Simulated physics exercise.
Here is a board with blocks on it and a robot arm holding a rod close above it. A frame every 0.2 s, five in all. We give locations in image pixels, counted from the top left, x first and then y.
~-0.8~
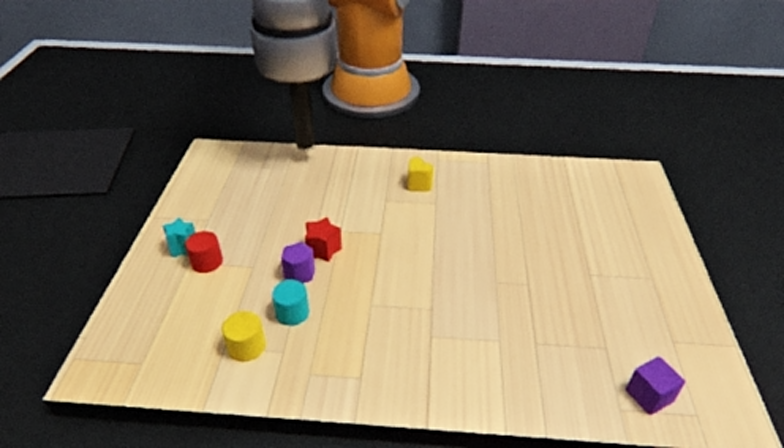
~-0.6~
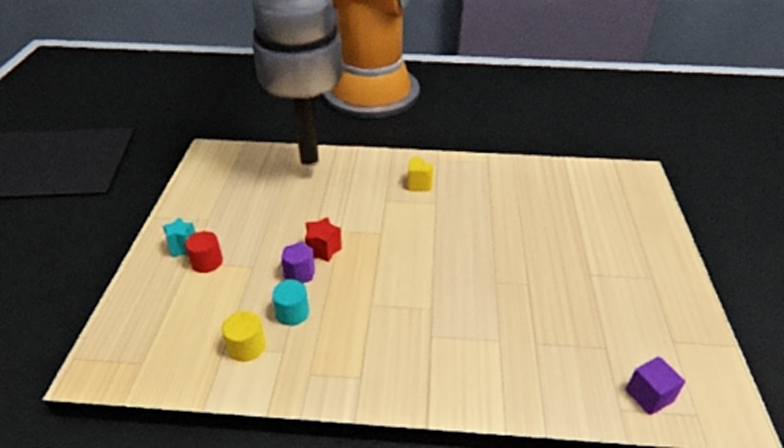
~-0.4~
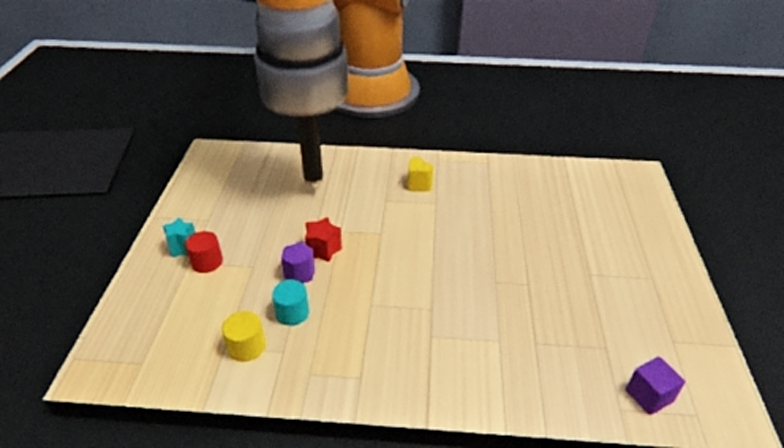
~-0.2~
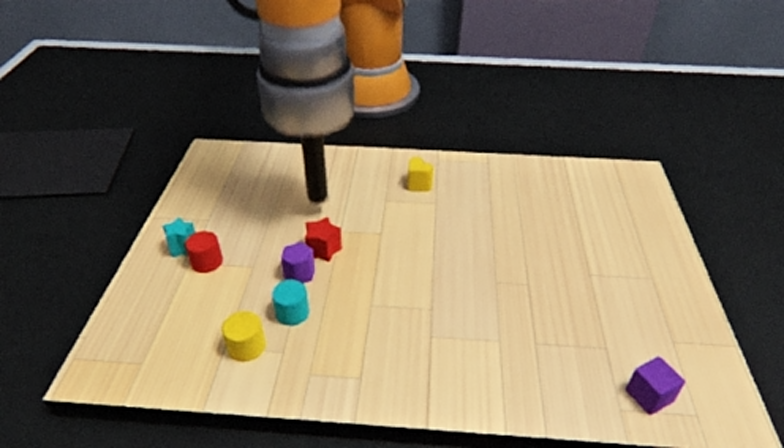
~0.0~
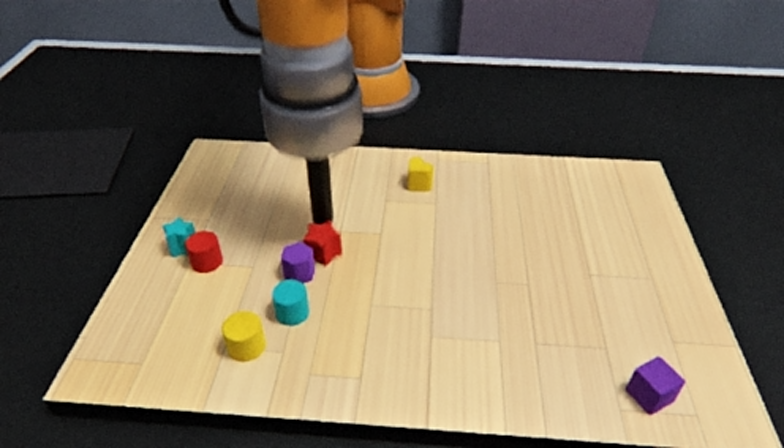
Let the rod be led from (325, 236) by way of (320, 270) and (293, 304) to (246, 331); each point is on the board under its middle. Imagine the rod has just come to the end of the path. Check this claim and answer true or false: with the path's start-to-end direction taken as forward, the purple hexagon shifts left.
The statement is false.
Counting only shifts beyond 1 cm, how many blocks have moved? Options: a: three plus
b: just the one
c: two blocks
Letter a.
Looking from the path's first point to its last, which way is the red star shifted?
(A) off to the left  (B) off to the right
Choice A: Off to the left.
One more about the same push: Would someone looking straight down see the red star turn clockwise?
My answer is no.
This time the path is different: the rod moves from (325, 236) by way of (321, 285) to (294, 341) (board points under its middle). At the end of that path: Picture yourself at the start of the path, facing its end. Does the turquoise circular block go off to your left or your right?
So, looking from the first point of the path to the last, the turquoise circular block moves rightwards.
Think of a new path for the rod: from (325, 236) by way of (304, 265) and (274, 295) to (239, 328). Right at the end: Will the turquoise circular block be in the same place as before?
No
What follows on the original path. One third of the way, rod at (319, 255); turquoise circular block at (285, 298); purple hexagon at (280, 273), turned 40° clockwise; red star at (317, 267).
Two thirds of the way, rod at (291, 289); turquoise circular block at (278, 314); purple hexagon at (260, 282), turned 75° clockwise; red star at (309, 296), turned 40° anticlockwise.
At the end, rod at (242, 316); yellow circular block at (231, 335); turquoise circular block at (273, 320); purple hexagon at (235, 288), turned 165° clockwise; red star at (308, 297), turned 50° anticlockwise.
